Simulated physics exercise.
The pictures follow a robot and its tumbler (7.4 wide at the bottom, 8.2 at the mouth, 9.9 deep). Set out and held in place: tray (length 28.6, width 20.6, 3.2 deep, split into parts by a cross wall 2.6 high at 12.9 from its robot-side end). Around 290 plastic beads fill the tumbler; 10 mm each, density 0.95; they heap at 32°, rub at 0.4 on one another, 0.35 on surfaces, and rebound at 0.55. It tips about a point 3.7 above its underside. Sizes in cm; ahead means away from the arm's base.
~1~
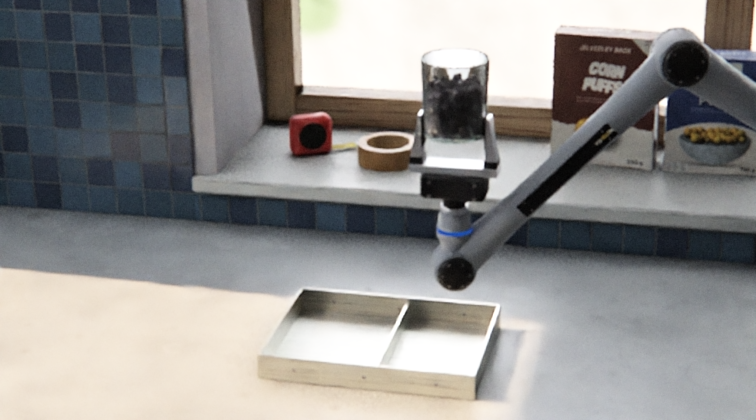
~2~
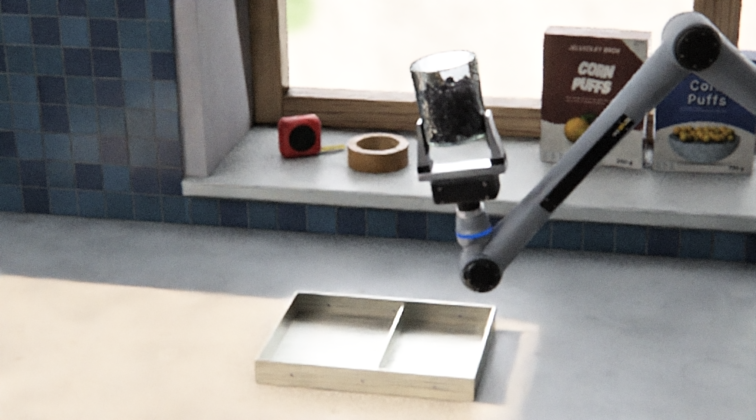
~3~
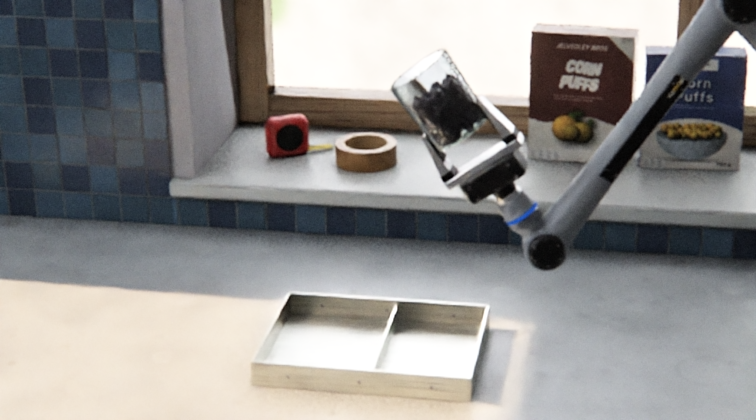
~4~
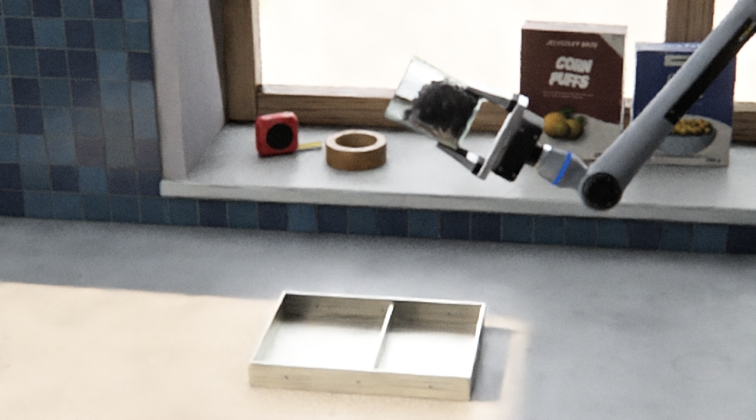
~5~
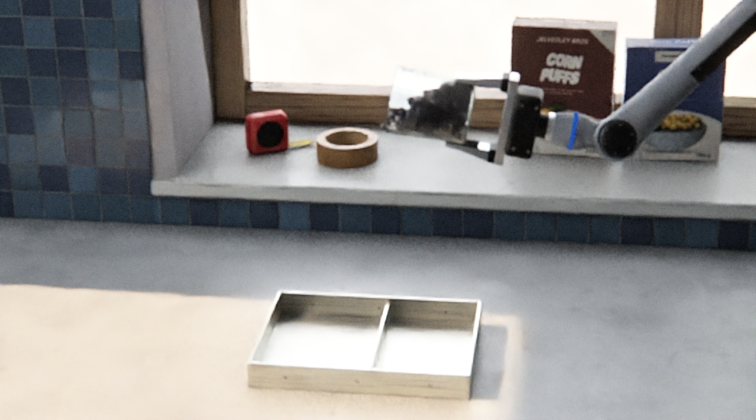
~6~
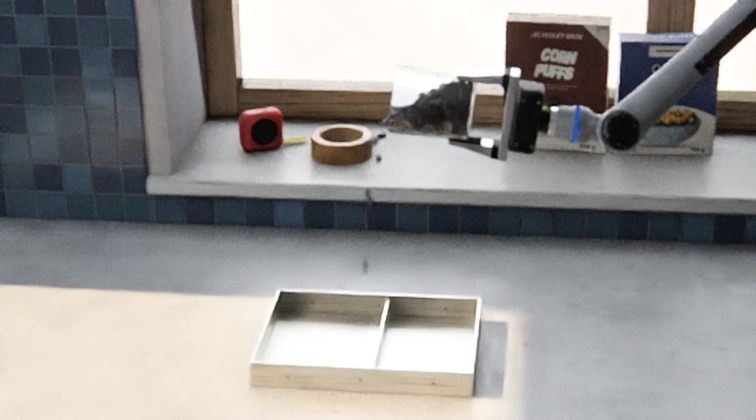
A grey robot arm reaches in from the right holding a clear tumbler of dark beads before a bright, wood-framed window, seen from slightly above a grey counter. A red tape measure, a brown tape roll and two cereal boxes line the sill above a pale two-part tray. The arm tips the tumbler leftward until nearly level, a few beads drop out, and the view drifts slightly.
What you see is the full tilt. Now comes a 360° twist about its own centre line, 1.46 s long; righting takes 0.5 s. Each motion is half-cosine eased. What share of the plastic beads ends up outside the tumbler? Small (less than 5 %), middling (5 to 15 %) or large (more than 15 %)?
A large share, more than 15 %, ends outside the tumbler.
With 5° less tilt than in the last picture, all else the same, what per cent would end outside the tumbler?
It would be near 30 per cent.
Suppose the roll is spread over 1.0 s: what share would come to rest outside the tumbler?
In that case some 40 per cent.
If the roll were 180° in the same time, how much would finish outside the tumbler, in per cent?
Then about 35 per cent.
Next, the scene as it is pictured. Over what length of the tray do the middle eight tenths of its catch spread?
Some 14 cm.
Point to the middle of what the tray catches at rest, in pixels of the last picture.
Near (320, 345).
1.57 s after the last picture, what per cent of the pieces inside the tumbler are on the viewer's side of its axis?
Some 70 per cent.
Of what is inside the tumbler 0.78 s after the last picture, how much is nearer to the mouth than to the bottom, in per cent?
About 40 per cent.
Then, 0.78 s after the last picture, tipped 83°, highest piece 39 above the table; 219 in the tumbler, 28 in the far-side part, 5 in the robot-side part, 2 on the table or floor, 35 in flight or on a rim.
Then, 1.57 s after the last picture, tipped 74°, highest piece 38 above the table; 145 in the tumbler, 111 in the far-side part, 10 in the robot-side part, 9 on the table or floor, 14 in flight or on a rim.
Then, 2.16 s after the last picture, upright, highest piece 39 above the table; 145 in the tumbler, 124 in the far-side part, 11 in the robot-side part, 9 on the table or floor.
Then, 2.86 s after the last picture, upright, highest piece 38 above the table; 145 in the tumbler, 124 in the far-side part, 11 in the robot-side part, 9 on the table or floor.
Final count, 145 in the tumbler, 124 in the far-side part, 11 in the robot-side part, 9 on the table or floor. That is 50 % outside the tumbler.
